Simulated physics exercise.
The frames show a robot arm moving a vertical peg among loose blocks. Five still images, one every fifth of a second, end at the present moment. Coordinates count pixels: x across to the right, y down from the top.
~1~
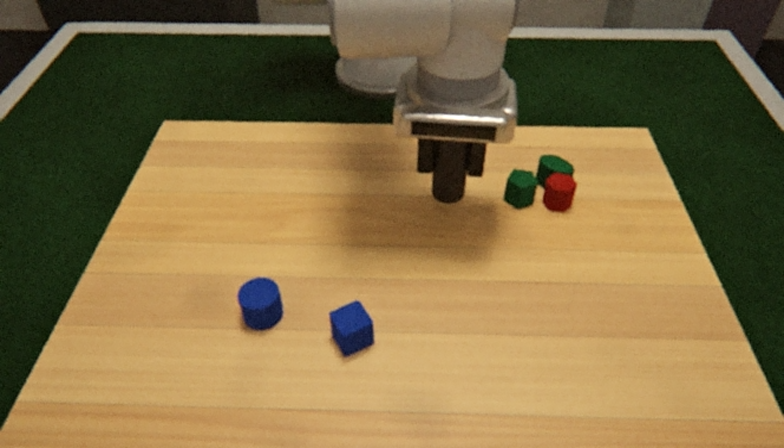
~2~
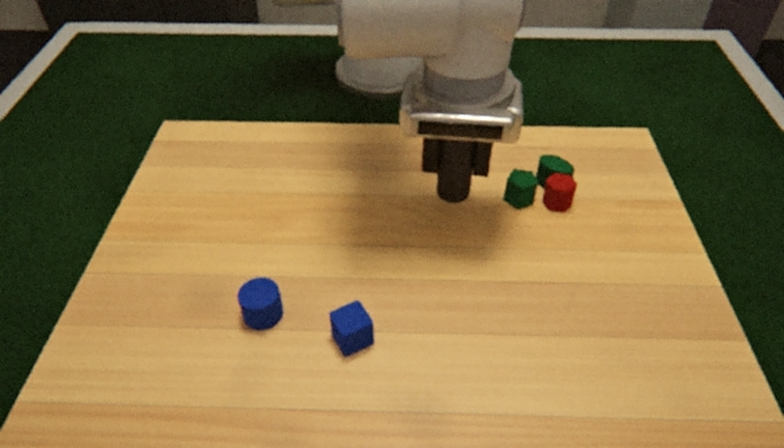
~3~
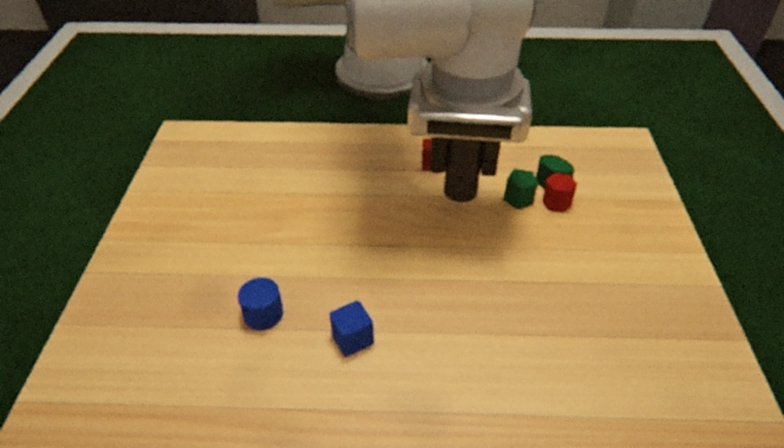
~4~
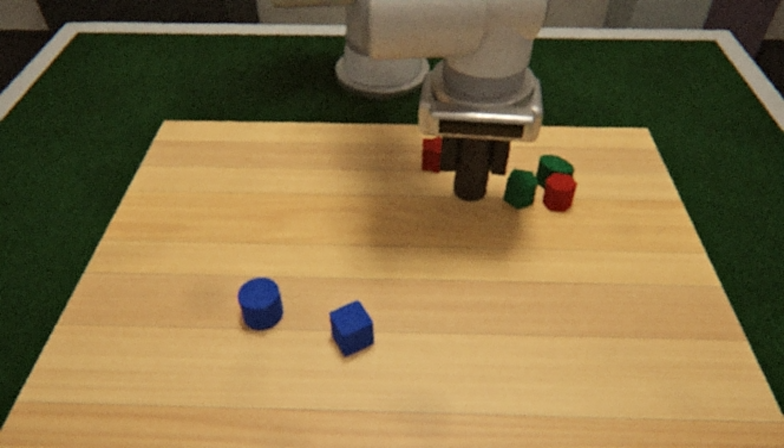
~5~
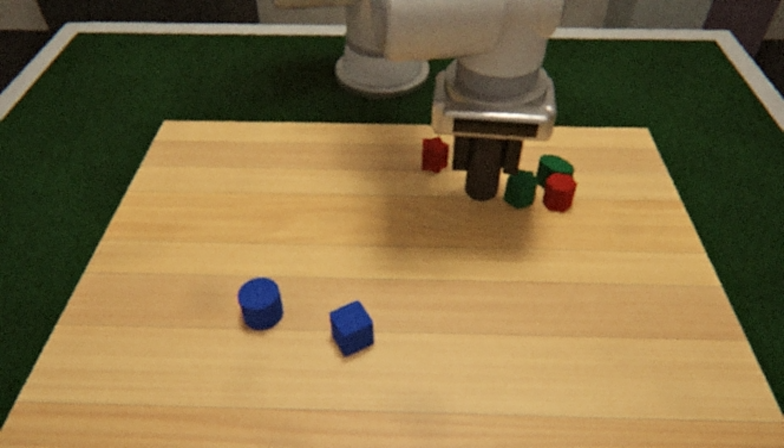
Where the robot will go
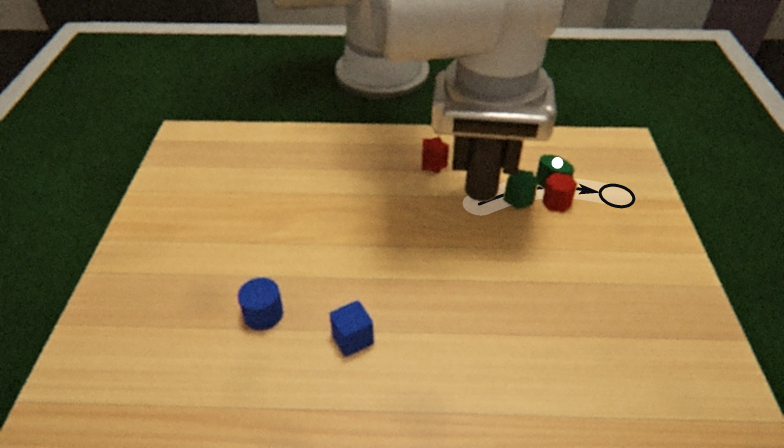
The robot arm slid its dark upright peg a short way right toward the green and red blocks, uncovering another red block behind it, while the two blue blocks in front stayed still.
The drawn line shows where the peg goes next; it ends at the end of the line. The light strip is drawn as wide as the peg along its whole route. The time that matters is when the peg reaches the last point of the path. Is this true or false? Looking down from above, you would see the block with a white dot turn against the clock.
The statement is correct.
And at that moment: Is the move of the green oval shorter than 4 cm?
Short answer: No.
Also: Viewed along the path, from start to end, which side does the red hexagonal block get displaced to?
Gets pushed right.
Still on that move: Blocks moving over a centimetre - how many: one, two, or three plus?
It should be three or more, as far as I can tell.
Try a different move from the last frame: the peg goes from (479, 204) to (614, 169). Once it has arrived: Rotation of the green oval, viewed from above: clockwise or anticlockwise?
If we look at it from overhead, the green oval pivots counter-clockwise.
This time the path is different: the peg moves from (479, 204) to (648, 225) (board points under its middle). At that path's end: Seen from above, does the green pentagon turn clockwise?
No - that is not the case.
Drawn move, from (479, 204) by way of (521, 191) and (567, 188) to (617, 196); the dot is on the green oval.
What follows on the original path. One third of the way, peg (525, 178); green pentagon (557, 170), turned 45° clockwise; green oval (572, 159); red hexagonal block (580, 184), turned 25° clockwise.
Two thirds of the way, peg (572, 175); green pentagon (605, 166), turned 30° clockwise; green oval (611, 151), turned 20° anticlockwise; red hexagonal block (598, 186), turned 90° clockwise.
At the end, peg (621, 183); red star block still; green pentagon (647, 166); green oval (620, 149), turned 40° anticlockwise; red hexagonal block (609, 191), turned 135° clockwise.
